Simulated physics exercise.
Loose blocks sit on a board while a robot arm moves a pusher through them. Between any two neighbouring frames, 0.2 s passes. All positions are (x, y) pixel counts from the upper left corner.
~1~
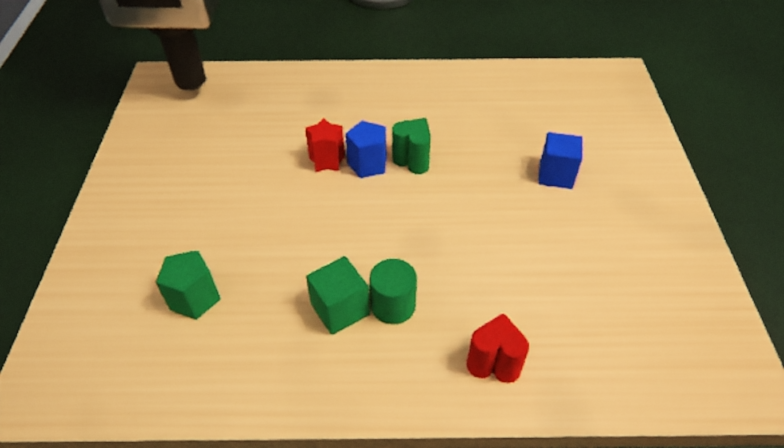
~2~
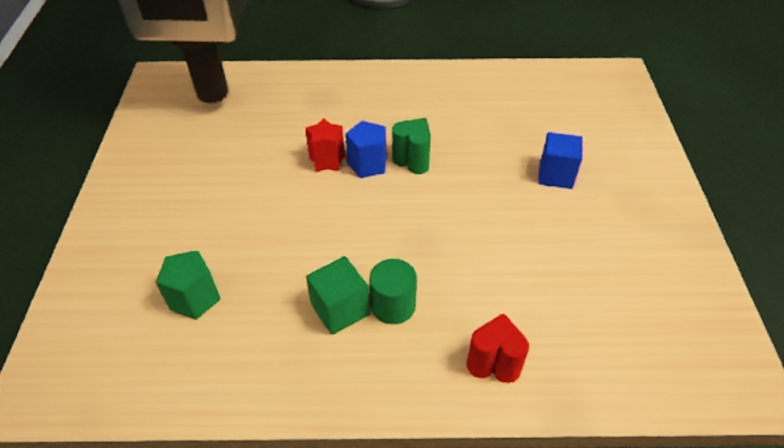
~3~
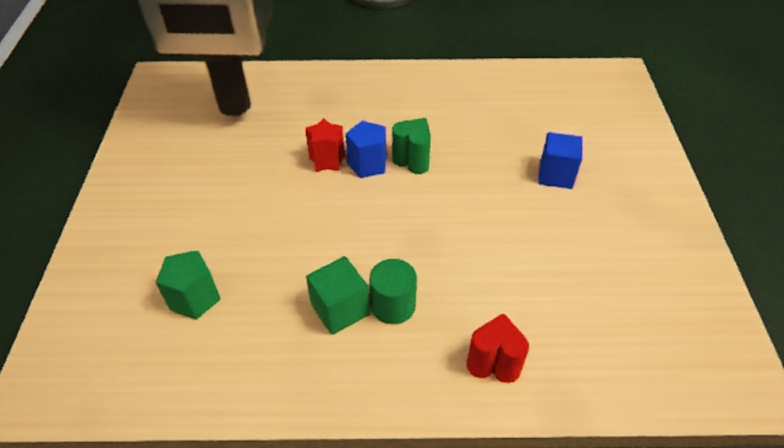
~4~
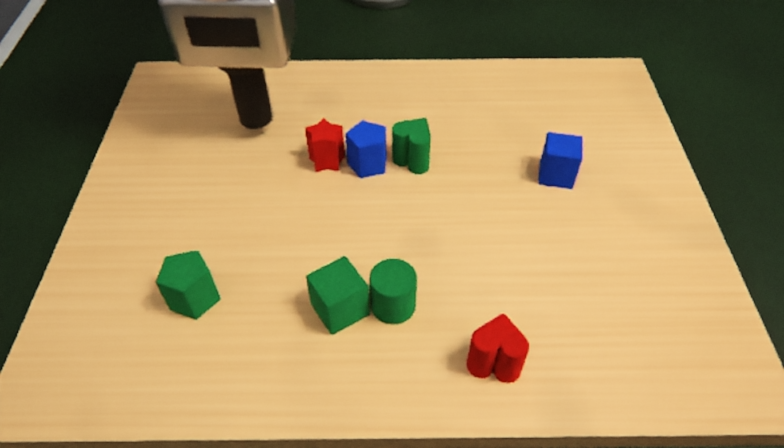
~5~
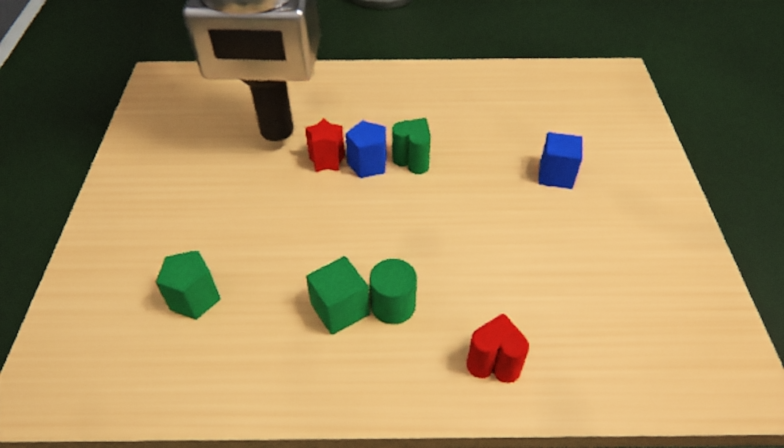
A robot arm moves its dark pusher right and nearer toward a still red star.
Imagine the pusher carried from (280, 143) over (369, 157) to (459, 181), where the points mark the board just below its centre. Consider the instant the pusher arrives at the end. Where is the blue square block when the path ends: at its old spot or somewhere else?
By then it is still where it was.
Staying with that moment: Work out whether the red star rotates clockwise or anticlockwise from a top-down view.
The sense of turning is clockwise.
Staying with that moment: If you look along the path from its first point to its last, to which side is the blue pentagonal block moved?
The shift is to the right of that direction.
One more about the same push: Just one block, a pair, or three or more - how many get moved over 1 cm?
My count: 3 or more.
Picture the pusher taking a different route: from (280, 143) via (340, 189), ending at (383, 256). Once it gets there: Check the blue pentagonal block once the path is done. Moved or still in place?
That block is shifted.
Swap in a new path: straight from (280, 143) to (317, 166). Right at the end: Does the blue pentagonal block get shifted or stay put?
Once the path is done, it is somewhere new.
What follows on the original path. One third of the way, pusher at (339, 139); red star at (341, 142), turned 30° clockwise; blue pentagonal block at (380, 140), turned 45° anticlockwise.
Two thirds of the way, pusher at (399, 151); red star at (348, 146), turned 65° clockwise; blue pentagonal block at (407, 158), turned 25° anticlockwise; green heart at (440, 132).
At the end, pusher at (461, 168); red star at (348, 146), turned 65° clockwise; blue pentagonal block at (414, 165); green heart at (490, 133), turned 80° anticlockwise; blue square block not moved.
